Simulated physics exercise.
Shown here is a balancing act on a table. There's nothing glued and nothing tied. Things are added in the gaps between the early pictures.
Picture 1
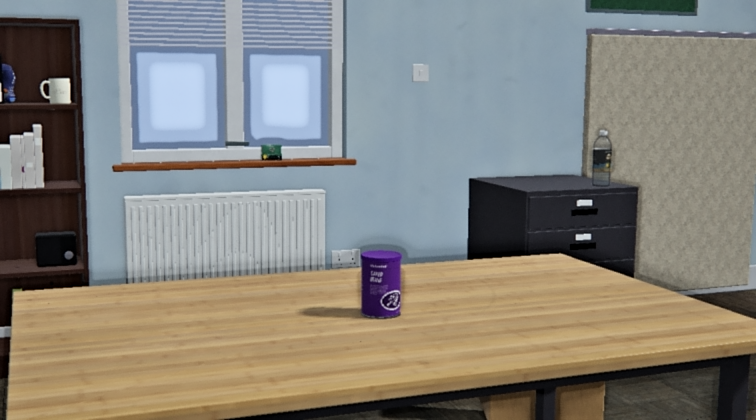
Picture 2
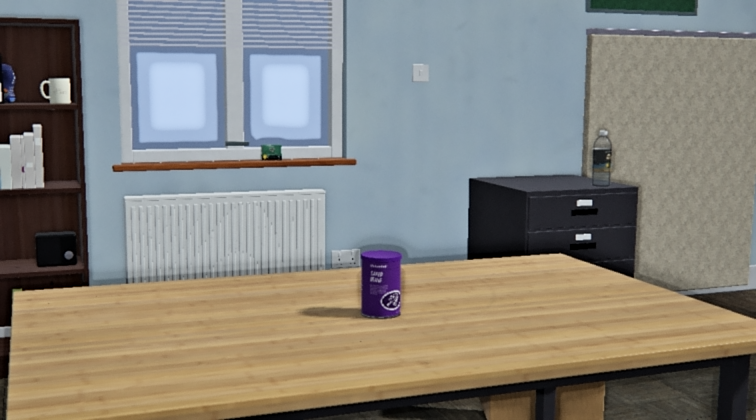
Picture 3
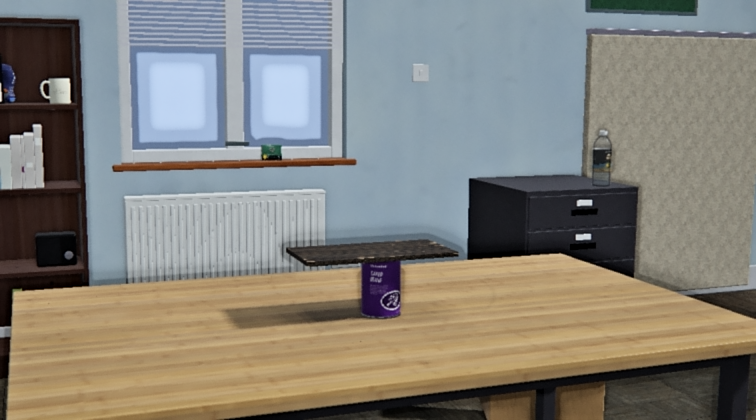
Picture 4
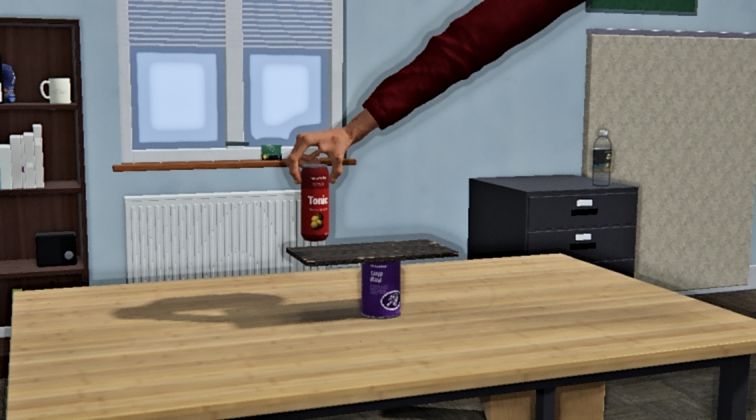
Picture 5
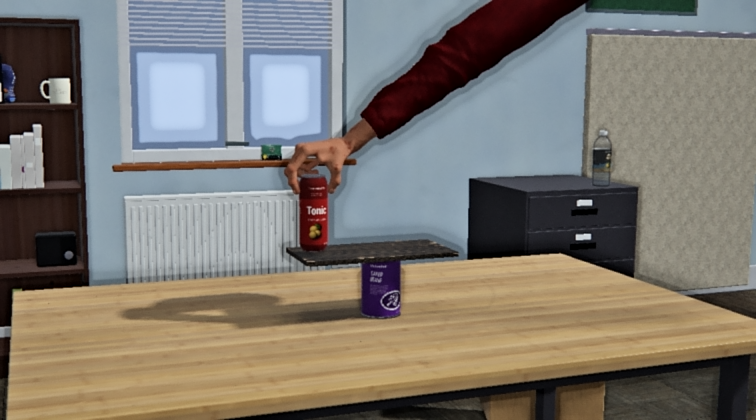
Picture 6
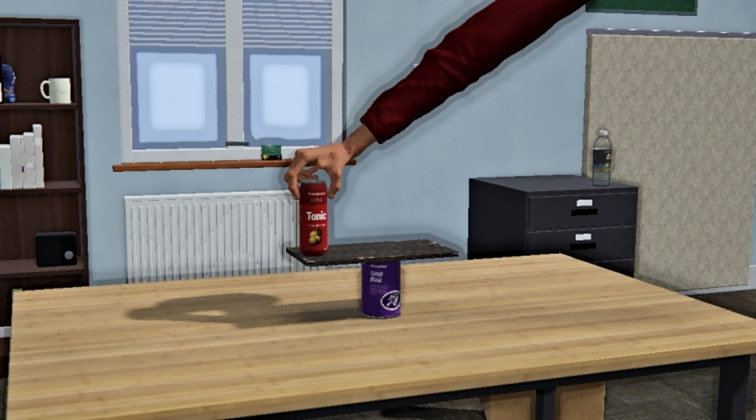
A hand lowers a red can onto the left end of a board atop a purple tin.
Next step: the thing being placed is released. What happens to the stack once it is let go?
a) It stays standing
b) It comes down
Option b: It comes down.
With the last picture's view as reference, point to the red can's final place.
The object winds up at approximately (262, 316).
Then, 0.40 s after the last picture, red can now fallen; black board tipped 31° from how it was.
Then, 0.50 s after the last picture, black board tipped 53° from how it was.
Then, 0.80 s after the last picture, black board tipped 44° from how it was.
At rest, fallen, red can; tipped over in the stack, black board; purple tin in place. Seen from the same camera at the end, red can near (262, 315). The stack comes apart.
